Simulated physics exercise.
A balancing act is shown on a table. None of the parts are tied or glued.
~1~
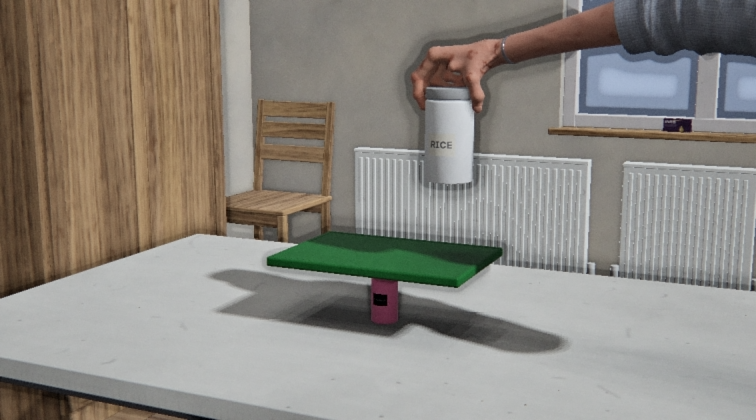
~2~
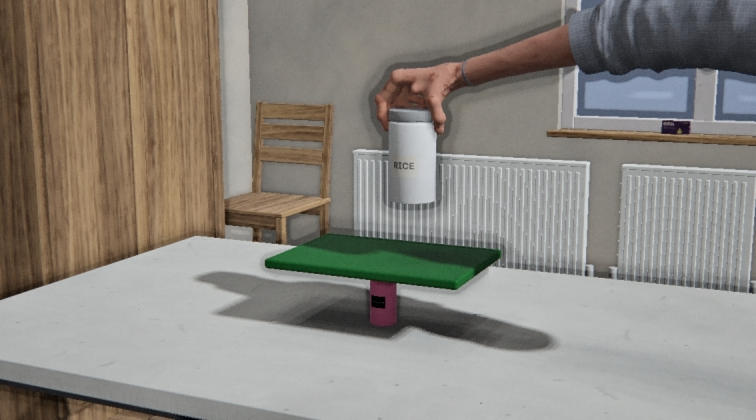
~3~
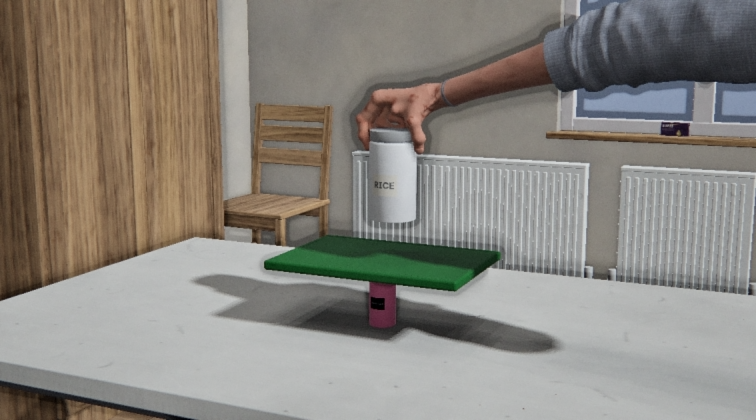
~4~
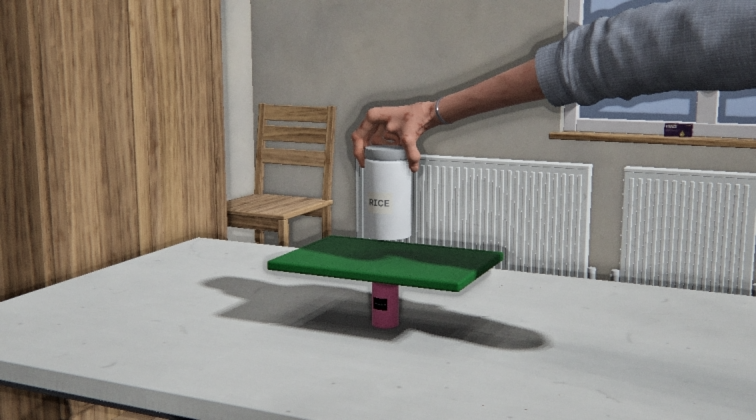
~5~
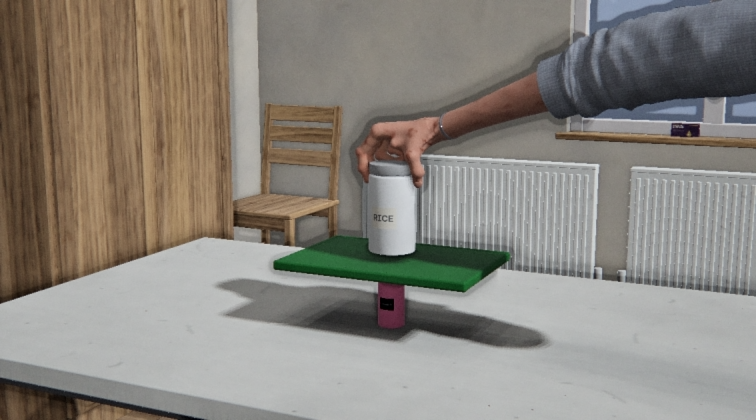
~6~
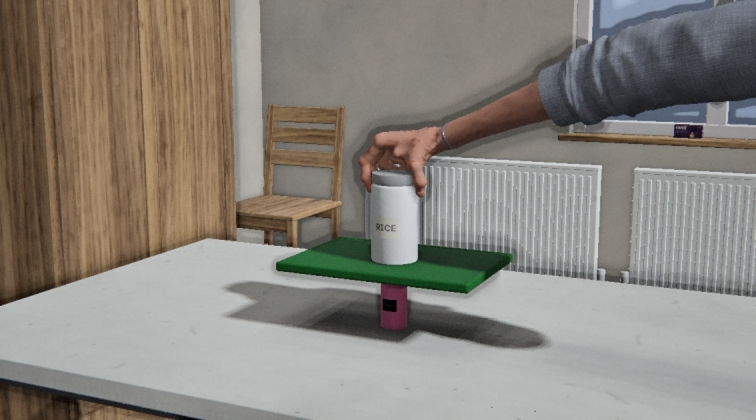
On a pale tabletop, a hand lowering a white rice jar leftward and down onto a green board atop a small pink cylinder.
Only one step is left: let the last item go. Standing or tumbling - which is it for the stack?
Most likely nothing will tip.
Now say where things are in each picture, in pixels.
In the first frame, still above its spot; white jar (449, 135); green lid (387, 256).
In the second frame, still above its spot; white jar (412, 155); green lid (385, 258).
In the third frame, still above its spot; white jar (393, 174); green lid (385, 260).
In the fourth frame, still above its spot; white jar (388, 192); green lid (388, 261).
In the fifth frame, still above its spot; white jar (392, 207); green lid (394, 261).
In the sixth frame, set down, still held; white jar (395, 217); green lid (396, 262).
Then, 0.40 s past the last view, nothing moves.
Then, 1.30 s past the last view, white jar resting near (395, 217).
Finally, all 3 still in place. Final places as the last picture's camera would see them, white jar near (395, 217). The stack keeps its balance.
